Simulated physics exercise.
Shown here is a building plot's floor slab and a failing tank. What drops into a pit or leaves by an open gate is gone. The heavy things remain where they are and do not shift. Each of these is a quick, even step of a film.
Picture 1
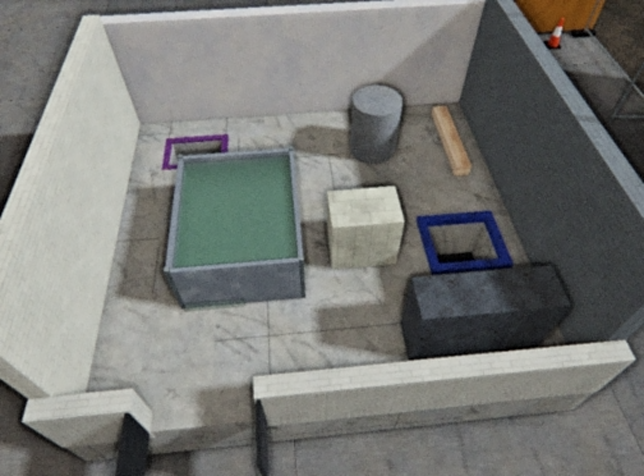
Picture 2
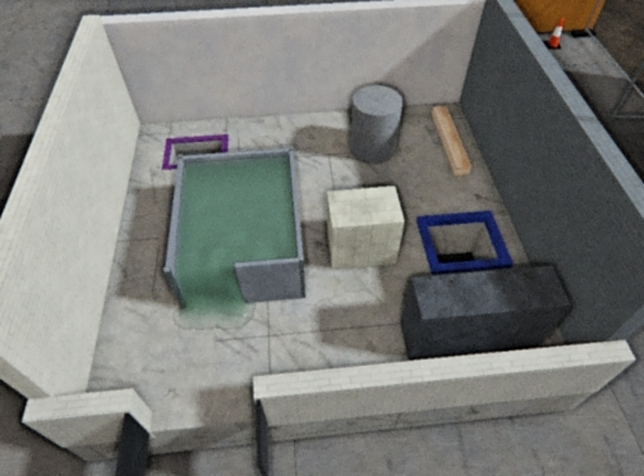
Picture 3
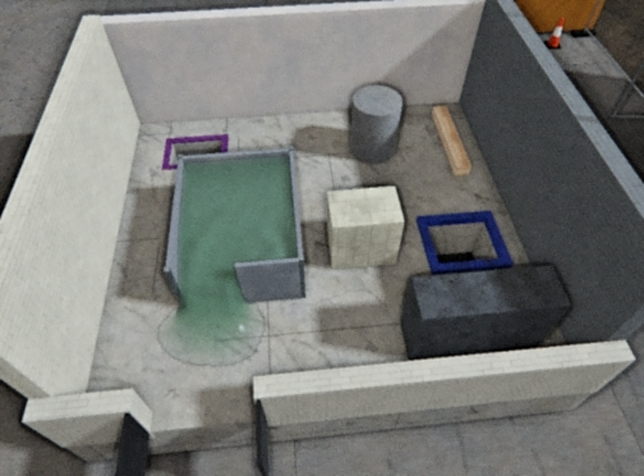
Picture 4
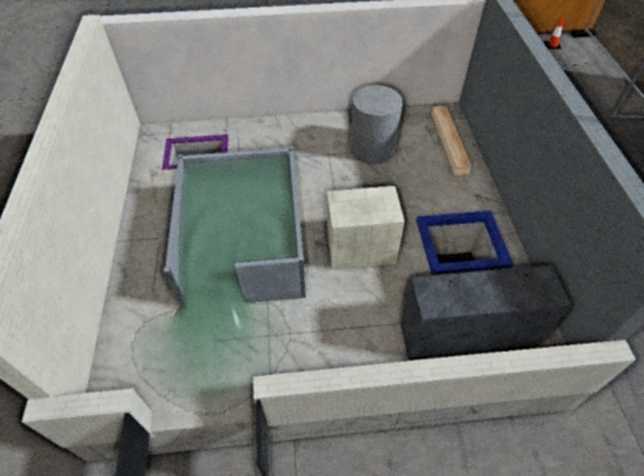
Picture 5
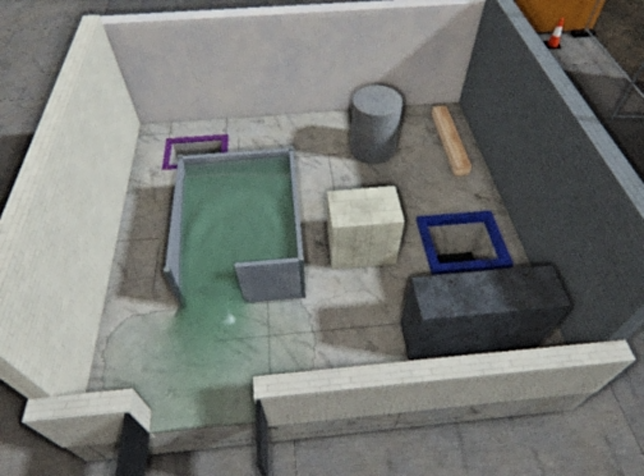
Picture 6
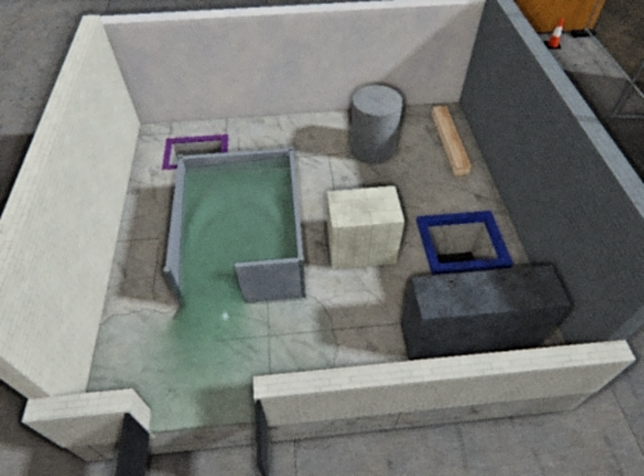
In this clip, green water stands in a grey-walled tank inside a walled plot; a gap opens at the left of its near wall, and water pours out, spreading across the pale floor to the opening in the near boundary wall.
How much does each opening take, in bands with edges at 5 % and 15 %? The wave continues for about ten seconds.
One by one: Gate: The top band; purple pit: The middle band; blue pit: The bottom band.
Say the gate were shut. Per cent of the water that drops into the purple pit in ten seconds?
Approx. share, purple: 20 %.
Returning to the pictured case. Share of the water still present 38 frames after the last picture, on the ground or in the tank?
Roughly 48 per cent.
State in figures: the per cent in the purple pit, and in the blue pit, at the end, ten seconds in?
In the order asked, roughly 8 and 0 percent.
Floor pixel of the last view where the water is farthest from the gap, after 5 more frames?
Somewhere near (465, 379).
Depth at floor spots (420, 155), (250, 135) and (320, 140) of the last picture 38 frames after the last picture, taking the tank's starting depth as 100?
Estimate: 0, 2, 0 %.
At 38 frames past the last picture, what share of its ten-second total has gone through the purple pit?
About 50 per cent.
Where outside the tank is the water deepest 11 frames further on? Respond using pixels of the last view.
My finger goes to (82, 418).
A moment on, water covers 15 % of the floor; the gate 12 %, the purple pit 0 %, the blue pit 0 %.
Next, water covers 25 % of the floor; the gate 23 %, the purple pit 0 %, the blue pit 0 %.
Then, water covers 40 % of the floor; the gate 35 %, the purple pit 1 %, the blue pit 0 %.
Later, water covers 60 % of the floor; the gate 48 %, the purple pit 4 %, the blue pit 0 %.
In the end, water covers 70 % of the floor; the gate 58 %, the purple pit 7 %, the blue pit 0 %.
